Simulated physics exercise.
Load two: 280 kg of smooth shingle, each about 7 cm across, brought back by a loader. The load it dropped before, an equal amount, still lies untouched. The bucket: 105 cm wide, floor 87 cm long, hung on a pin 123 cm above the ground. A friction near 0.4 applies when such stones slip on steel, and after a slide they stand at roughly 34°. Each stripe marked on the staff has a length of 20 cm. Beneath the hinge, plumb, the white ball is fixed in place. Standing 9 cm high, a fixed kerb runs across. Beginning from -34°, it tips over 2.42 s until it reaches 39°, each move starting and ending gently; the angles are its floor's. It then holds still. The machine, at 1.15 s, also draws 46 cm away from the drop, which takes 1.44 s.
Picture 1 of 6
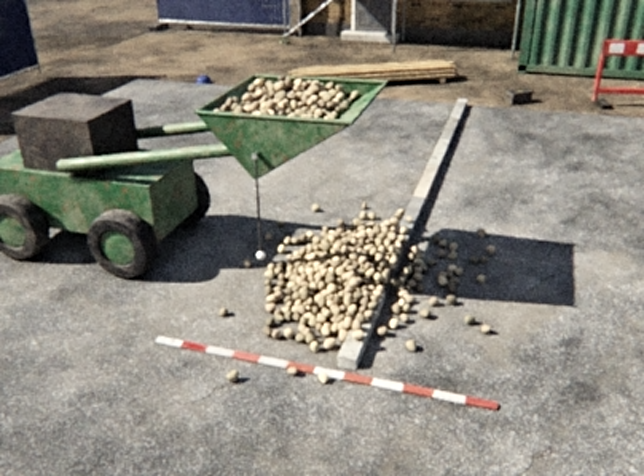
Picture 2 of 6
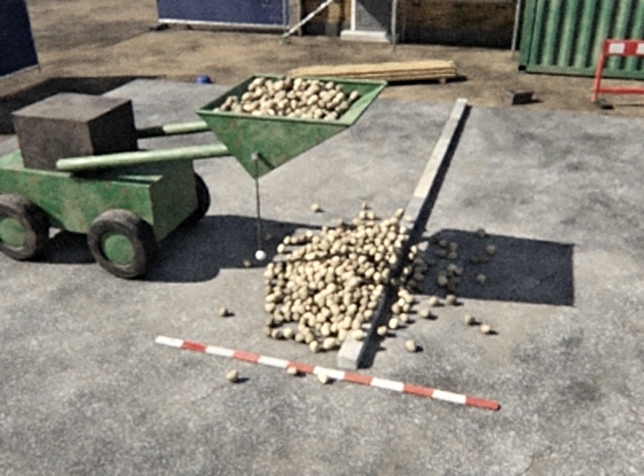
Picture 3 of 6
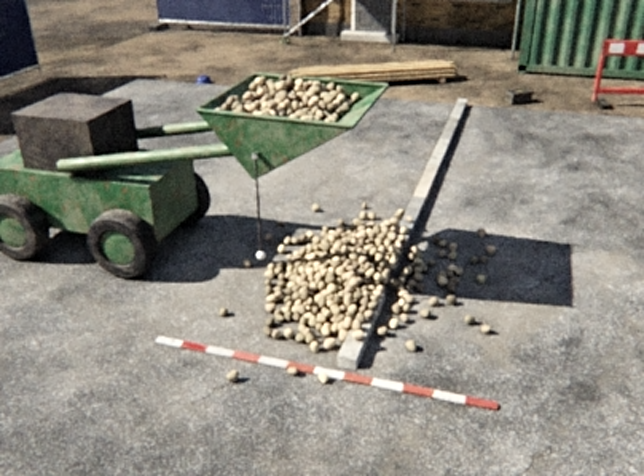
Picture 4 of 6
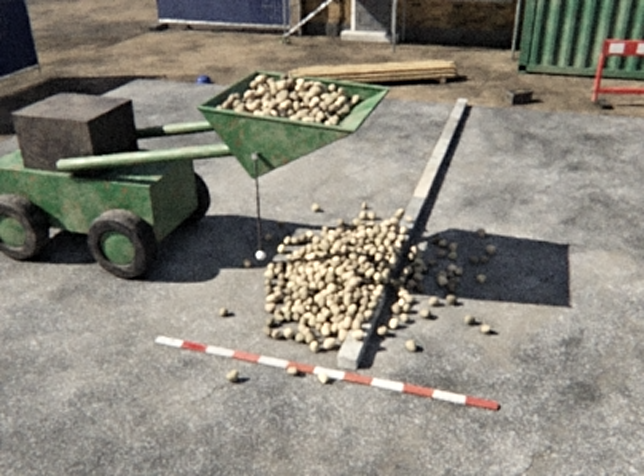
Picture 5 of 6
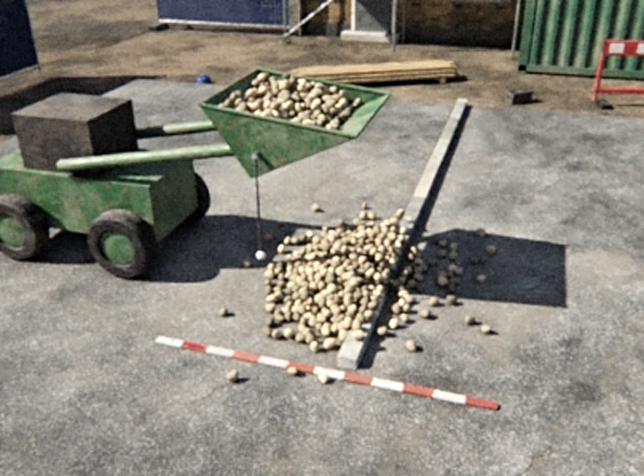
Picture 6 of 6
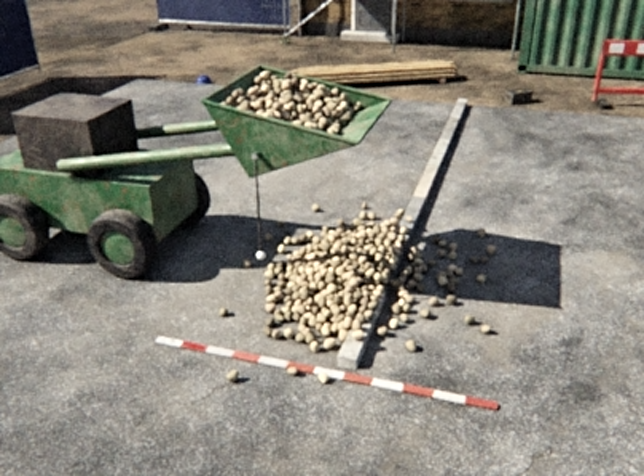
On a sunlit paved yard, a green four-wheeled loader holds a bucket of pale, rounded stones above a similar heap lying across a low kerb. The bucket's lip gradually dips a little to the right, its load shifting slightly, while the heap below stays still.
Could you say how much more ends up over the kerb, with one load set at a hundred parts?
I'd put it at 21 parts in every hundred.
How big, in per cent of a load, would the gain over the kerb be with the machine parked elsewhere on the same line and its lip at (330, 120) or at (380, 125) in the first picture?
Some 10 percent first and 40 percent second.
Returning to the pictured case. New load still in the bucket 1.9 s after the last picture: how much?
5 % still inside.
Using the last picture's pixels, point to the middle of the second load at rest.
I'd point to about (341, 262).
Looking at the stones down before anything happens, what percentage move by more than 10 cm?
Close to 15 in a hundred of them.
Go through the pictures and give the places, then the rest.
In the first picture, the bucket is at -34°, its lip at (352, 123); the top of the load is at (293, 86). The earlier load is highest near (353, 264), 22 cm above ground level, 92 % on this side of the kerb, 8 % over the kerb.
In the second picture, the bucket is at -33°, its lip at (353, 124); the top of the load is at (293, 86).
In the third picture, lip at (354, 127), floor tilted -32°, highest stones at (291, 85).
In the fourth picture, the bucket is at -30°, its lip at (355, 131); the top of the load is at (282, 82).
In the fifth picture, lip at (357, 137), floor tilted -27°, highest stones at (278, 81).
In the sixth picture, lip at (358, 144), floor tilted -23°, highest stones at (277, 81).
Then, 1.2 s after the last picture the floor is at 28°; in per cent of one load, 74 in the bucket, 118 on this side of the kerb, 8 over the kerb; the foremost stones are at (478, 276).
Then, 1.9 s after the last picture the floor is at 39°; in per cent of one load, 4 in the bucket, 171 on this side of the kerb, 25 over the kerb; the foremost stones are at (490, 276).
Then, 2.4 s after the last picture the floor is at 39°; in per cent of one load, 0 in the bucket, 172 on this side of the kerb, 28 over the kerb; the foremost stones are at (497, 282).
Then, 4.9 s after the last picture the floor is at 39°; in per cent of one load, 0 in the bucket, 172 on this side of the kerb, 28 over the kerb; the foremost stones are at (498, 282). Net gain over the kerb, 21.
